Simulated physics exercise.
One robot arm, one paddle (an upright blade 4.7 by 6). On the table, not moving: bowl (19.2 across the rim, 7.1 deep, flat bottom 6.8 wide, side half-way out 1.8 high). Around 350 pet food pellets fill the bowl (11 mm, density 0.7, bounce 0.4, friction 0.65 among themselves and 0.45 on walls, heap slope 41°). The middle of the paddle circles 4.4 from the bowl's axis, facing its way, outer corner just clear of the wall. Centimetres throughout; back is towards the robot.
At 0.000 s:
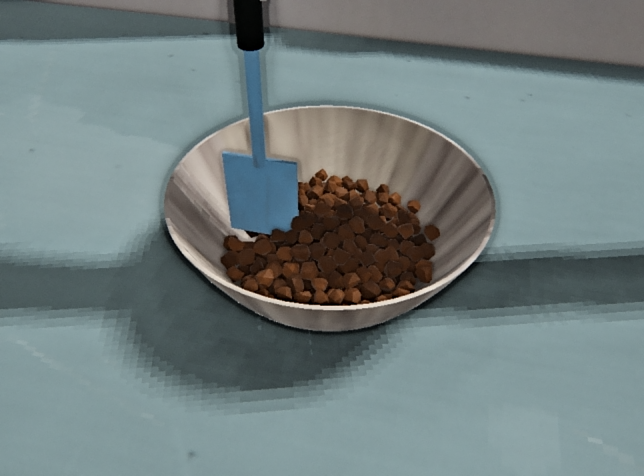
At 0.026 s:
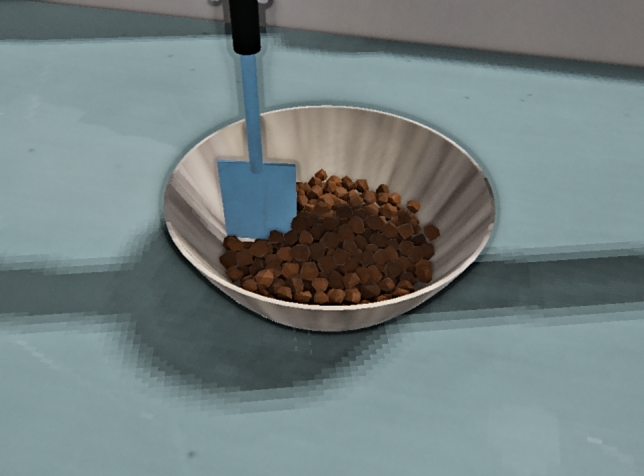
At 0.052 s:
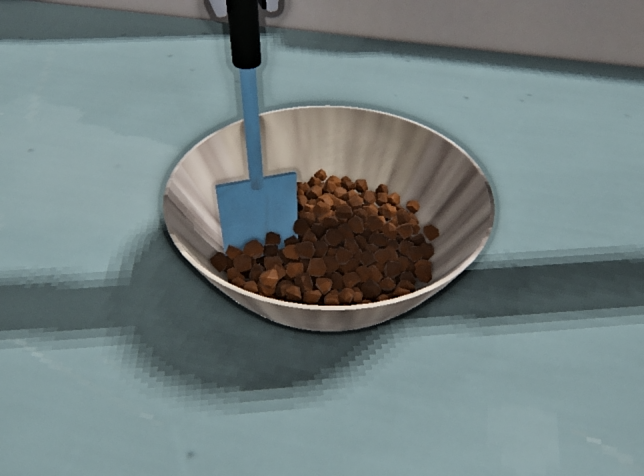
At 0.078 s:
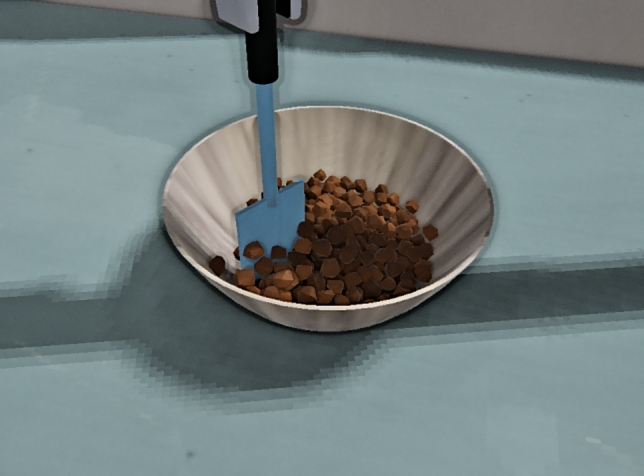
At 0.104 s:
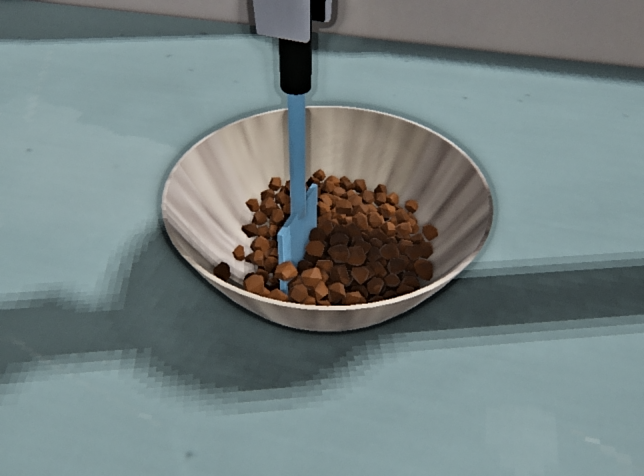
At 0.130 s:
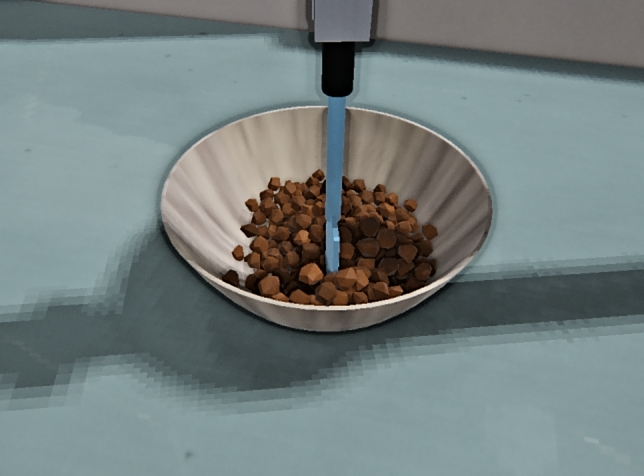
A blue paddle held by a robot arm stands at the left side of a bowl of brown pellets, its flat face in view. It sweeps down and rightward through the pile, turning as it goes, until it is edge-on near the middle, with loosened pellets spread on its left.
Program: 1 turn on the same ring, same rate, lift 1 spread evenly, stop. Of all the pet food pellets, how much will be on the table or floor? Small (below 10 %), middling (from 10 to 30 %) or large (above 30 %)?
Answer: Middling; from 10 to 30 % of the pet food pellets finish on the table or floor.
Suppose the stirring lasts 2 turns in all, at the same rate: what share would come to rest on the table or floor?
Then about 30 per cent.
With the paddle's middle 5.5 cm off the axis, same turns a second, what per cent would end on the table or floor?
It would be near 0 per cent.
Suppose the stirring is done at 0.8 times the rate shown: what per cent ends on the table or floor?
About 10 per cent.
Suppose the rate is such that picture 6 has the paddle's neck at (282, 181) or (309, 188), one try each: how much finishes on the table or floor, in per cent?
About 5 and 10 per cent.
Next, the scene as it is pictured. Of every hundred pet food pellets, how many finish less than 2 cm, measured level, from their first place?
Roughly 40 per cent.
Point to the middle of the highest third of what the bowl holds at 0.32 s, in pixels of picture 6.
Near (299, 157).
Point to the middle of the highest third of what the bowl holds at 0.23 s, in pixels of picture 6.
Near (410, 194).
After 0.23 s, 200° round, highest piece 10 above the table; 338 in the bowl, 10 in flight or on the tool.
After 0.32 s, 294° round, highest piece 10 above the table; 314 in the bowl, 8 on the table or floor, 26 in flight or on the tool.
After 0.57 s, 0° round, highest piece 7 above the table; 297 in the bowl, 51 on the table or floor.
After 1.27 s, 0° round, highest piece 6 above the table; 297 in the bowl, 51 on the table or floor.
At rest, 297 in the bowl, 51 on the table or floor. That is 15 % on the table or floor.
